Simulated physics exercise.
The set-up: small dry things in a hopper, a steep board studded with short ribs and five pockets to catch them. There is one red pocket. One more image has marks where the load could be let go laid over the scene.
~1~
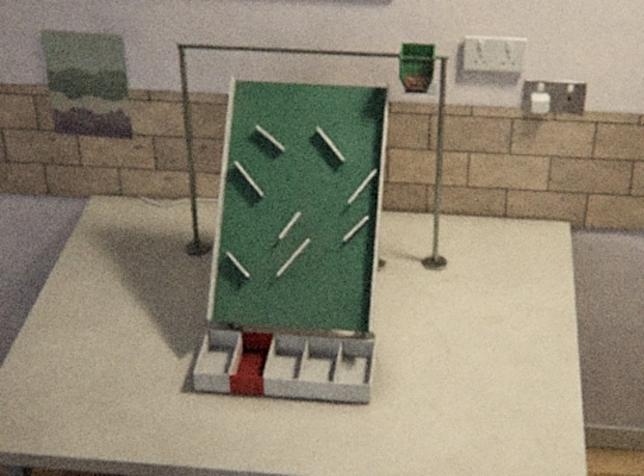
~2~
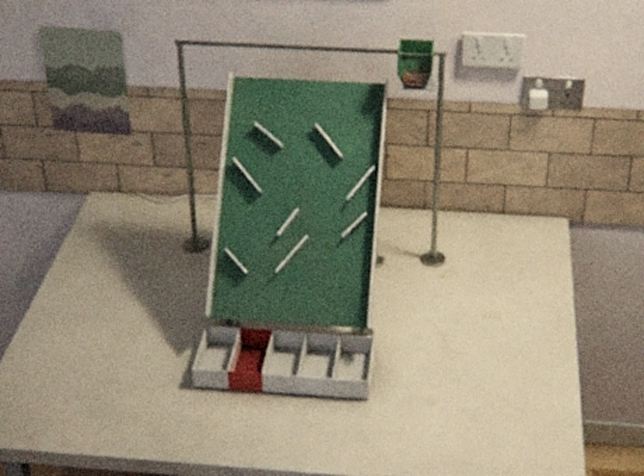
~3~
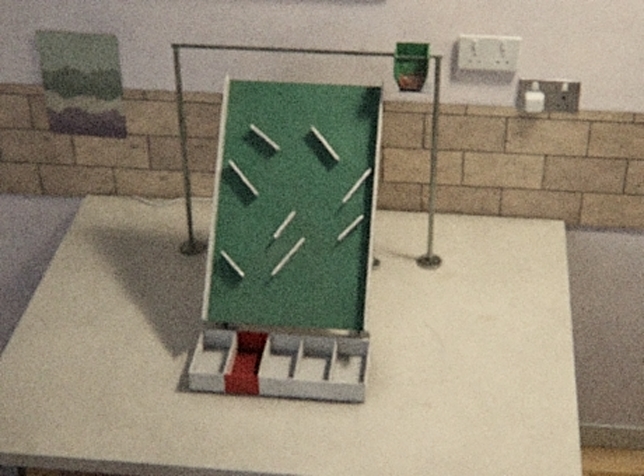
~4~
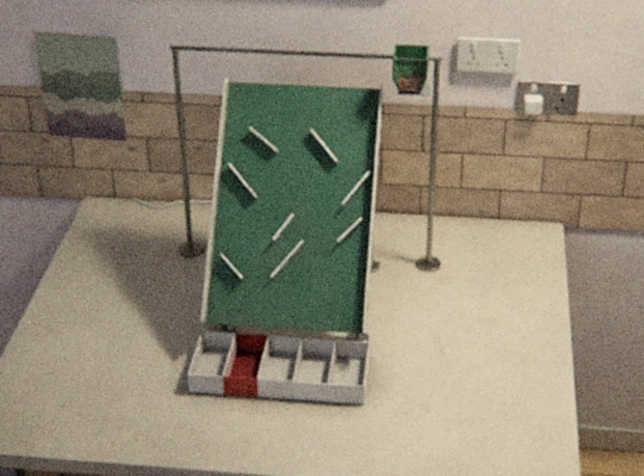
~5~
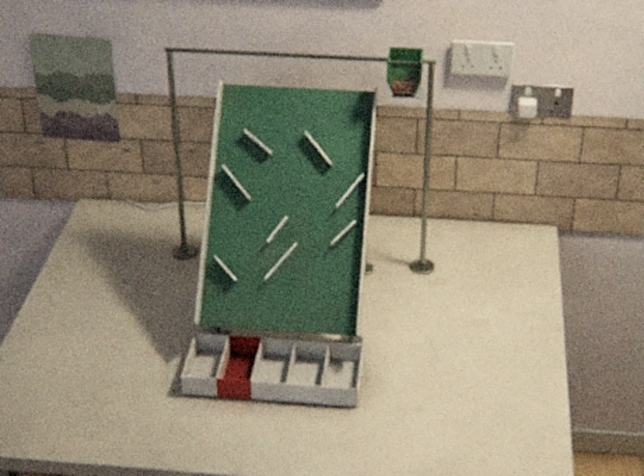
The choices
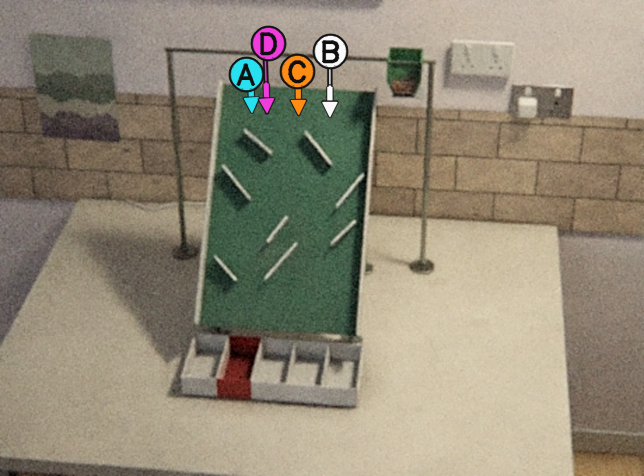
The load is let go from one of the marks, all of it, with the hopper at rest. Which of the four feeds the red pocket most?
Take C.
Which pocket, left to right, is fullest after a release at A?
The second from the left.
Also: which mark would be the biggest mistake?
Mark B.
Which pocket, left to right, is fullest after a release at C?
It is the second one.
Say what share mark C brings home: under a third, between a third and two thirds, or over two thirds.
It is between a third and two thirds.
On the marked copy, mark A meets the board at (251, 107); mark B meets the board at (329, 111); mark C meets the board at (298, 109); mark D meets the board at (266, 107).
With A, roughly a third in the red pocket, roughly half in other pockets, just a few held on the board, about a tenth outside the box.
With B, not one piece in the red pocket, the larger part in other pockets, about a tenth outside the box.
With C, roughly half in the red pocket, roughly a third in other pockets, about a tenth outside the box.
With D, roughly a third in the red pocket, roughly half in other pockets, about a tenth outside the box.
